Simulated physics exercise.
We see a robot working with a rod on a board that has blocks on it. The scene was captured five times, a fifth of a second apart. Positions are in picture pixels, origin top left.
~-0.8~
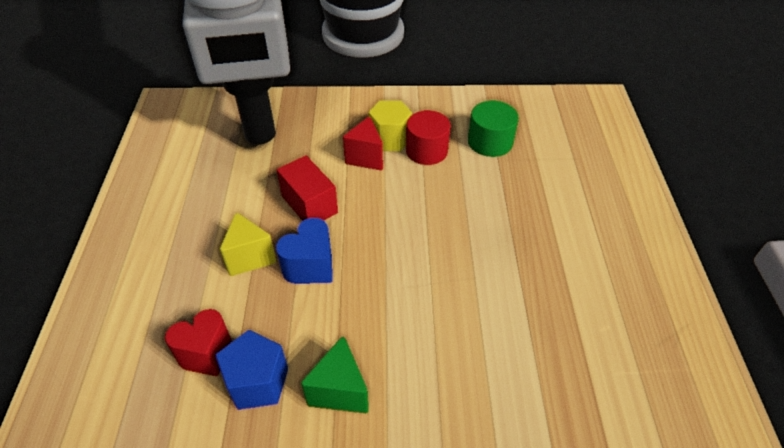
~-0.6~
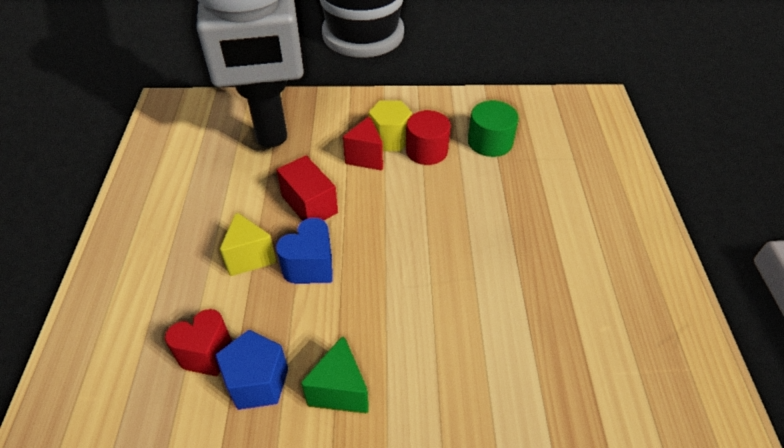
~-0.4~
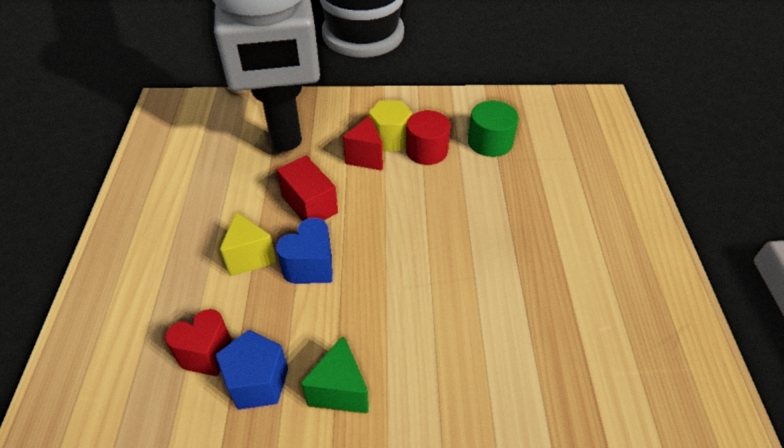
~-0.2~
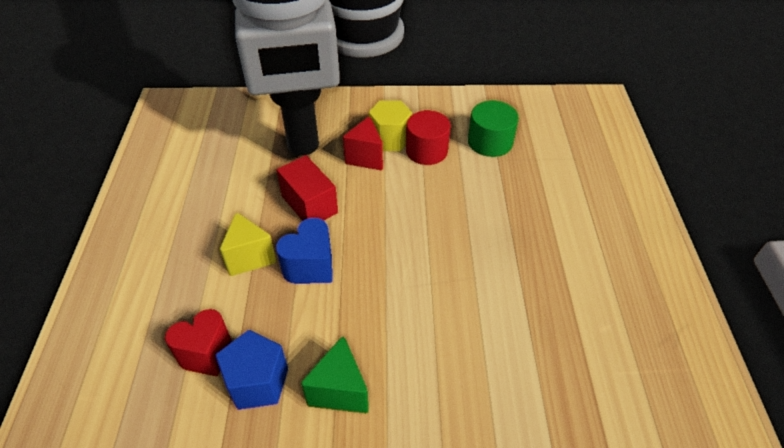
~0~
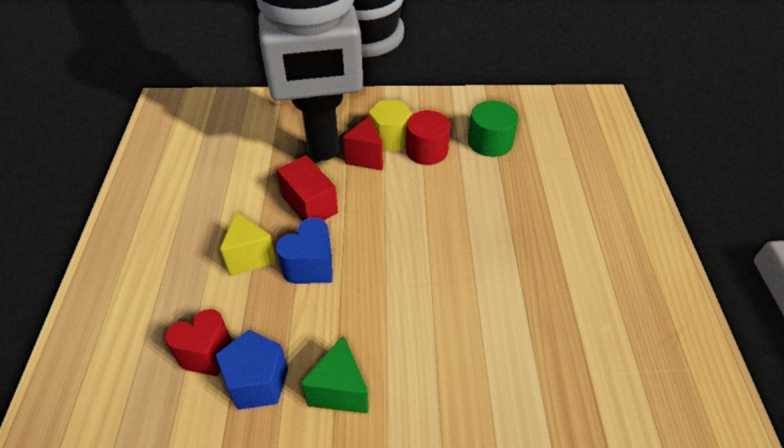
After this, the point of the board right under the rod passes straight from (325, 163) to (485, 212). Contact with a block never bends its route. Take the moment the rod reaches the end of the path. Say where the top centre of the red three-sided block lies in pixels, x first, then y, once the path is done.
So, by the moment the path ends, you'll find the top centre of the red three-sided block at (401, 137).
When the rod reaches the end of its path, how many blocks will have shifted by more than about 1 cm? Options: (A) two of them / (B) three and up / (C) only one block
C
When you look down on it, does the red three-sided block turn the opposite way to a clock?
It seems so.
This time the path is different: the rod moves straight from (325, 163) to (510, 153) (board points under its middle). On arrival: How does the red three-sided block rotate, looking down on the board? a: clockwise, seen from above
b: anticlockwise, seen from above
The answer is a.
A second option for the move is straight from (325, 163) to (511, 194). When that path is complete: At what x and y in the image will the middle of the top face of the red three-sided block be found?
I think it will end close to (410, 129).
What follows on the original path. One third of the way, rod at (376, 166); red three-sided block at (392, 135), turned 95° anticlockwise.
Two thirds of the way, rod at (431, 182); red three-sided block at (401, 137), turned 120° anticlockwise; red circle at (431, 121).
At the end, rod at (487, 199); red oblong block in place; red three-sided block at (401, 137), turned 120° anticlockwise; red circle at (431, 121).
